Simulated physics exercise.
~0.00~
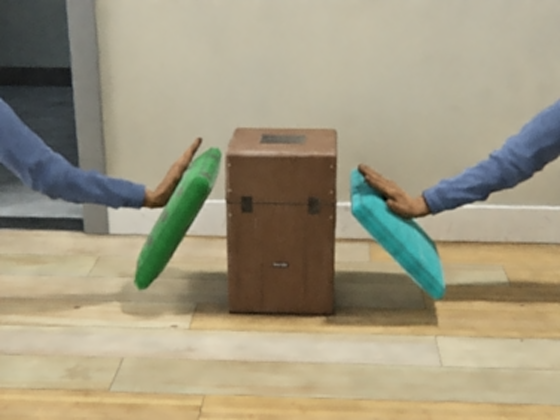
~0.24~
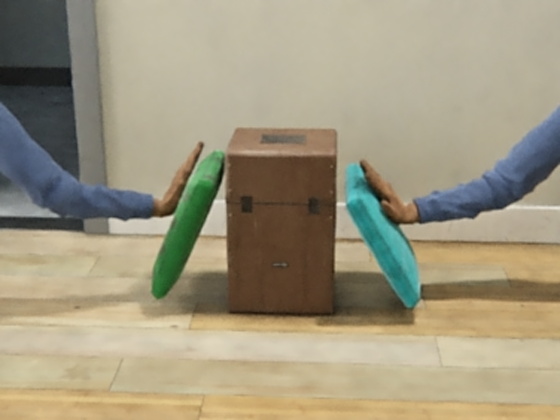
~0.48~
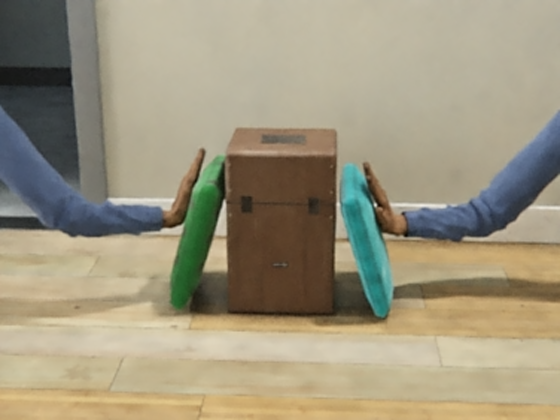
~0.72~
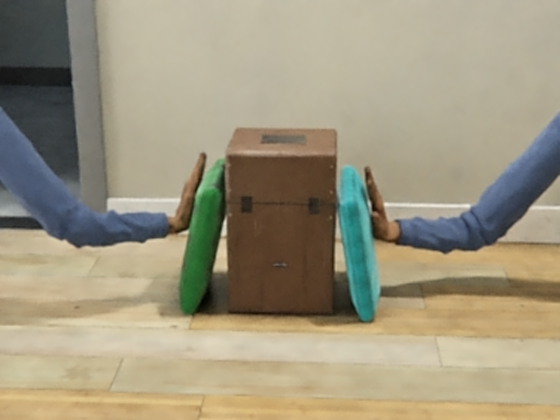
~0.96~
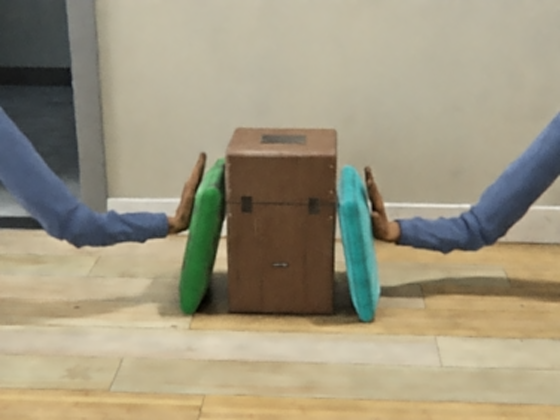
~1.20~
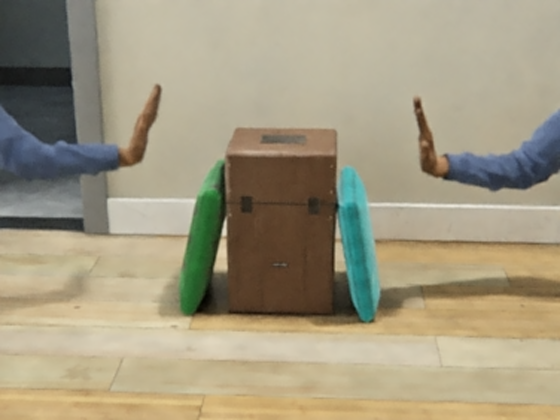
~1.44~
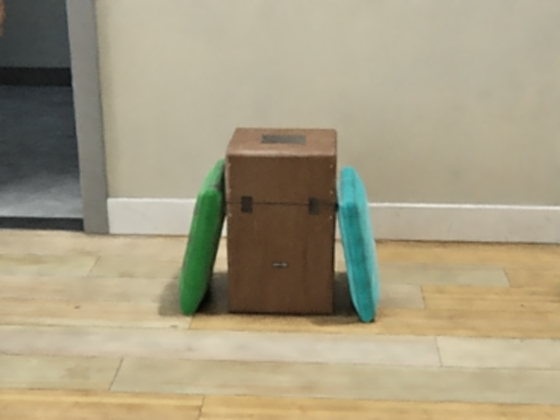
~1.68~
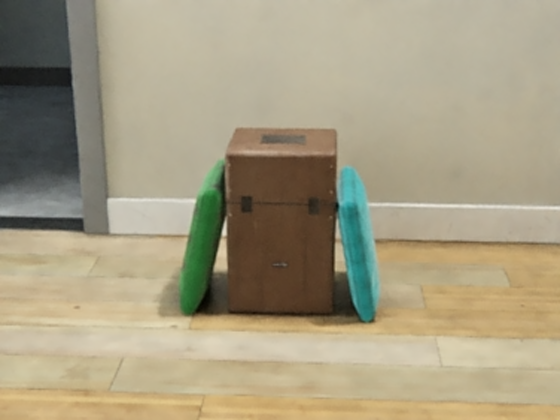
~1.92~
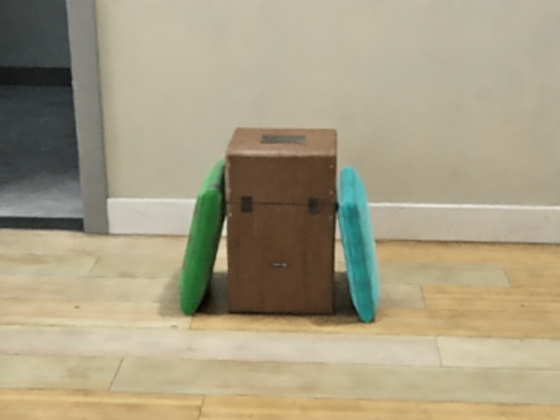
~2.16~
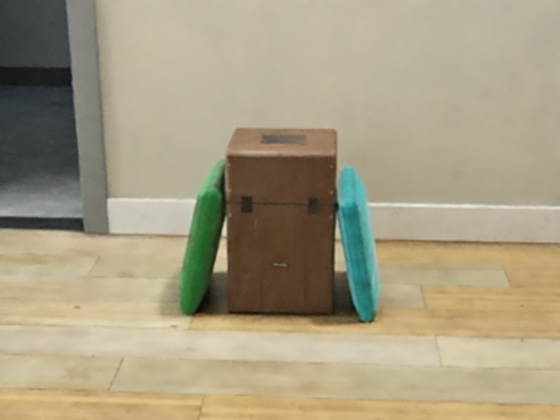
A green pillow and a turquoise cushion, each pressed by a hand in a blue sleeve, tilt toward a brown chest standing on a wooden floor. The hand on the left pushes the pillow rightward while the one on the right pushes the cushion leftward, and both grow steeper as their lower edges draw closer to the chest. The hands hold them briefly against its sides. Then both hands let go, pull back and leave the view. The green pillow and the turquoise cushion stay where they are, still leaning against the unmoved chest.
